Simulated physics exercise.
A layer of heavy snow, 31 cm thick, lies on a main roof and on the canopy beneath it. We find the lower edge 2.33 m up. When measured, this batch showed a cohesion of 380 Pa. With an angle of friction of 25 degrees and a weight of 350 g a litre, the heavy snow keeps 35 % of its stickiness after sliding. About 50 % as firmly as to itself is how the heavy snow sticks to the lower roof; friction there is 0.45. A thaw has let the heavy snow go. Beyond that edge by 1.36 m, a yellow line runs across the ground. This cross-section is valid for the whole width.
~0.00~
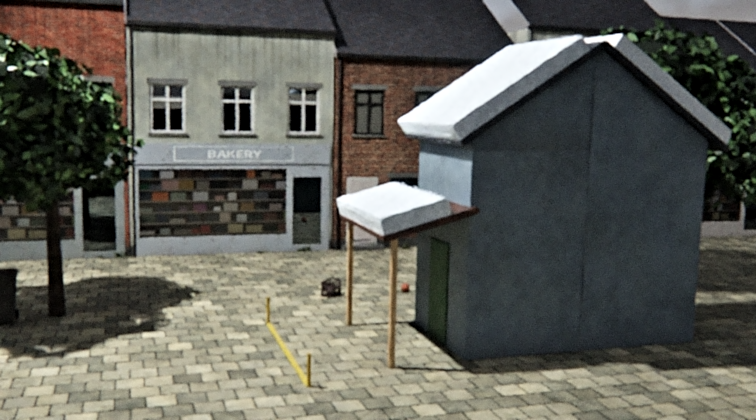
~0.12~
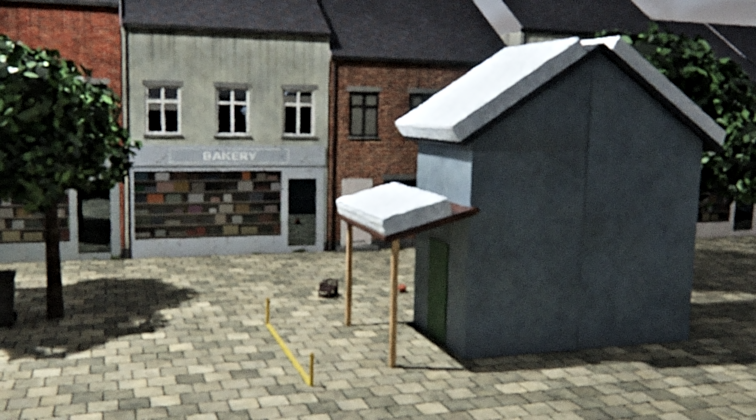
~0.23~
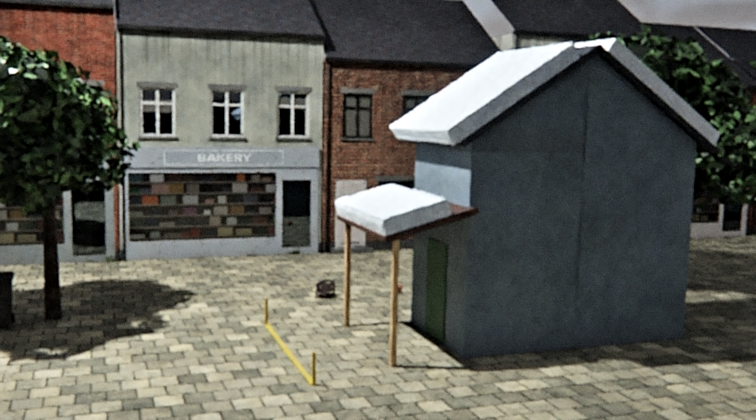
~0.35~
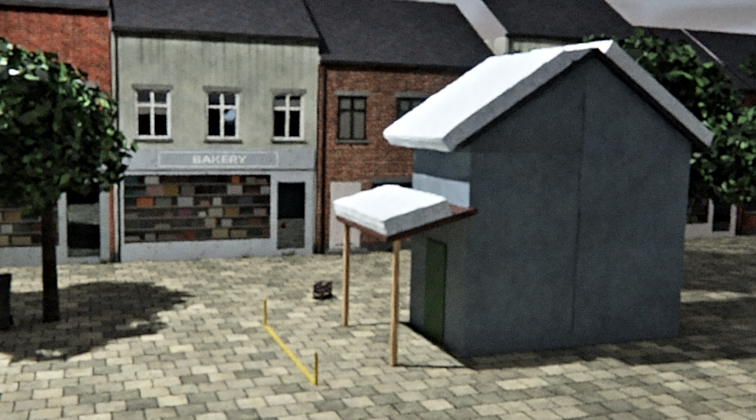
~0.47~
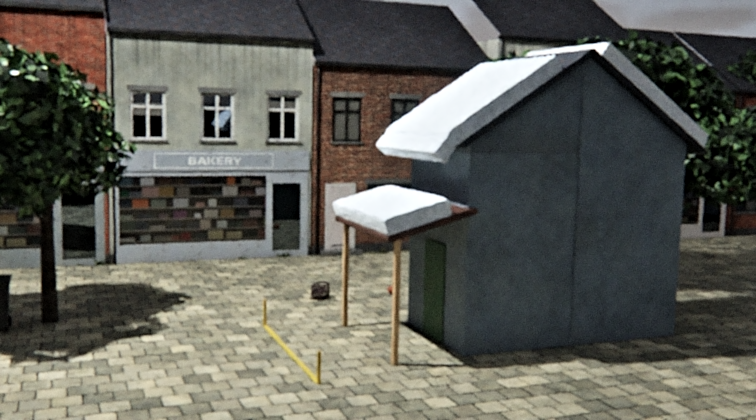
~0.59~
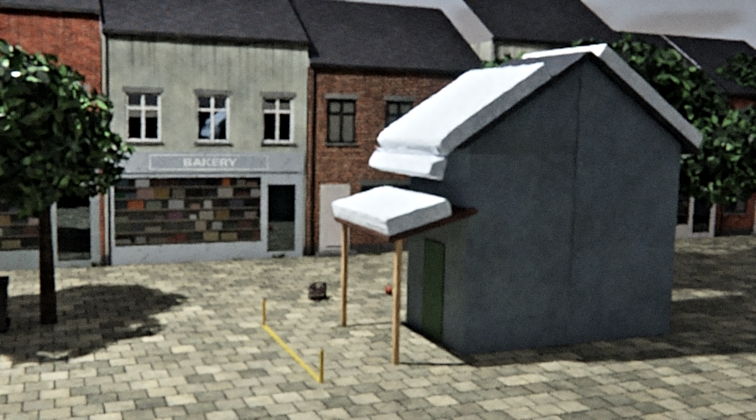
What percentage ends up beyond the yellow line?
About 55 %.
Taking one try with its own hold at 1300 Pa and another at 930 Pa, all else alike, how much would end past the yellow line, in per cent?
The answers, in order, are 50 % and 55 %.
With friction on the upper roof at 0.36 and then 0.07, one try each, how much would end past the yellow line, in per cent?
Try 1: 55 %; try 2: 55 %.
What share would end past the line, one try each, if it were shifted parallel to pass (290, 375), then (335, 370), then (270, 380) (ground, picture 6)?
The three tries give 45 %, 65 % and 40 % in turn.
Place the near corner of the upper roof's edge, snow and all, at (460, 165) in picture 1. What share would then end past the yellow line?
In that case it would be around 55 percent.
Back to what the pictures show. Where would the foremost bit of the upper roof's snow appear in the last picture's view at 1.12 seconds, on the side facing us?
Near (367, 233), I'd say.
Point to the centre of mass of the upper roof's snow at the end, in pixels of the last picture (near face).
About (226, 359).
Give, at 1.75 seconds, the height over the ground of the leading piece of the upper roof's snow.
Close to 0.0 metres, I reckon.
After 1.12 s, none is below the lower edge and 0 % is past the line.
After 1.75 s, 73 % is below the lower edge and 37 % is past the line.
After 2.37 s, 74 % is below the lower edge and 55 % is past the line.
After 3.00 s, 74 % is below the lower edge and 55 % is past the line.
After 3.10 s, 74 % is below the lower edge and 55 % is past the line.
